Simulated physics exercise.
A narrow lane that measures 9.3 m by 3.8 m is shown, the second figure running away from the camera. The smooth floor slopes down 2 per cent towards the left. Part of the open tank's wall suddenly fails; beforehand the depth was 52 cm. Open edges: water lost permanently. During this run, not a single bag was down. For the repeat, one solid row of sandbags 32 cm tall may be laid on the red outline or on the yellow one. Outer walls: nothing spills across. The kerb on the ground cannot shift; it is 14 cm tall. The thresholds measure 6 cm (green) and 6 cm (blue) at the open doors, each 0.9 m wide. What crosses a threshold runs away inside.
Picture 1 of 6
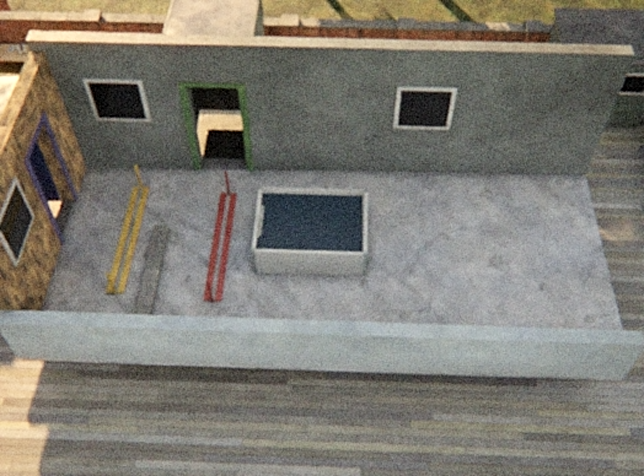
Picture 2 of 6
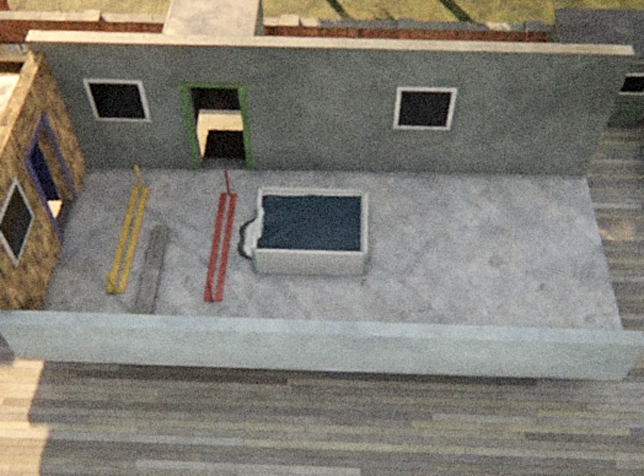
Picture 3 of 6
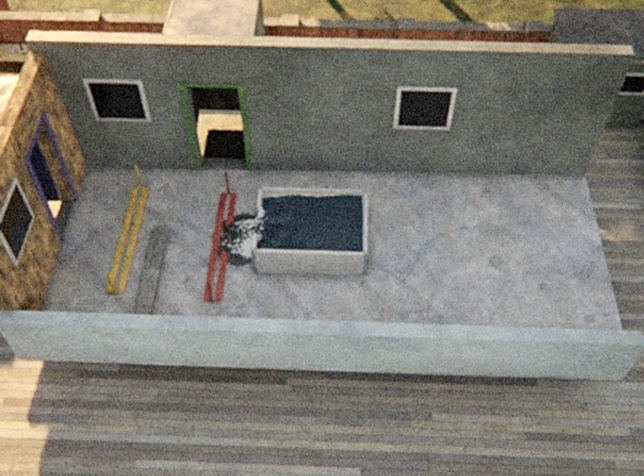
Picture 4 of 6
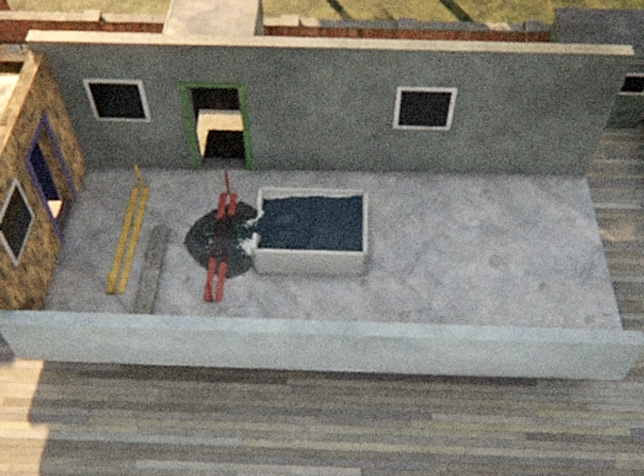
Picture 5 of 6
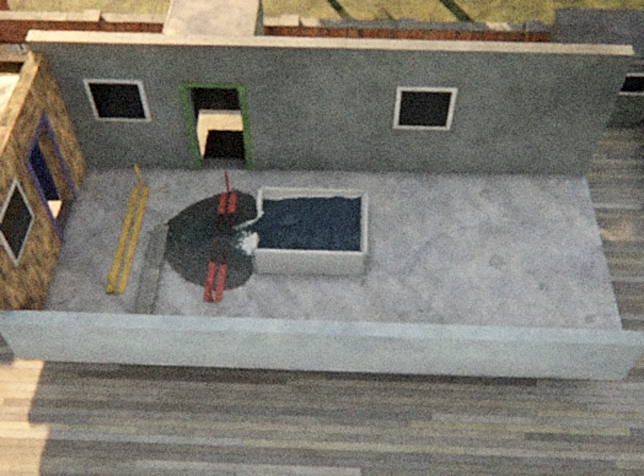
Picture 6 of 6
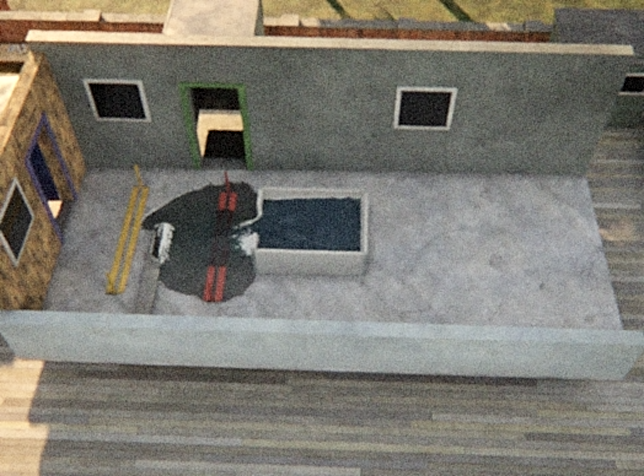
In a walled grey yard, dark water burst from the left side of a raised open tank, crossed the red outline and spread into a widening pool that reached the grey strip beyond.
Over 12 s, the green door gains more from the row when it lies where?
On the yellow one.
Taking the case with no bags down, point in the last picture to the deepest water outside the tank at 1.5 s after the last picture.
(85, 175) or thereabouts.
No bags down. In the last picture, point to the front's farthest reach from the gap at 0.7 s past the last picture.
Look near (76, 203) in the last picture.
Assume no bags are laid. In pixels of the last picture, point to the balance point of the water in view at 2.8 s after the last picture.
The water's centre sits near (211, 244).
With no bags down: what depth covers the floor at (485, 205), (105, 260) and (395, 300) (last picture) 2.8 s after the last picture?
Depths in turn: Around 0 cm, 2 cm, 0 cm.
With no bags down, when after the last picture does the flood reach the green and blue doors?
Green: 0.7 s; blue: 0.9 s.
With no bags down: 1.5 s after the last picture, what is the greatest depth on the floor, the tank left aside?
Max depth: Near 28 cm.
Then, 0.7 s after the last picture water covers 25 % of the floor and is deepest (30 cm) near (255, 237) in the run without bags; in at the green door, 0 L with no bags, 8 L with the row on red, 0 L on yellow.
Then, 1.5 s after the last picture water covers 35 % of the floor and is deepest (28 cm) near (85, 175) in the run without bags; in at the green door, 0 L with no bags, 31 L with the row on red, 0 L on yellow.
Then, 2.8 s after the last picture water covers 35 % of the floor and is deepest (18 cm) near (83, 181) in the run without bags; in at the green door, 0 L with no bags, 59 L with the row on red, 0 L on yellow.
Then, 6.3 s after the last picture water covers 50 % of the floor and is deepest (15 cm) near (33, 337) in the run without bags; in at the green door, 0 L with no bags, 91 L with the row on red, 1 L on yellow.
Then, 11.3 s after the last picture water covers 60 % of the floor and is deepest (12 cm) near (33, 337) in the run without bags; in at the green door, 0 L with no bags, 105 L with the row on red, 1 L on yellow.
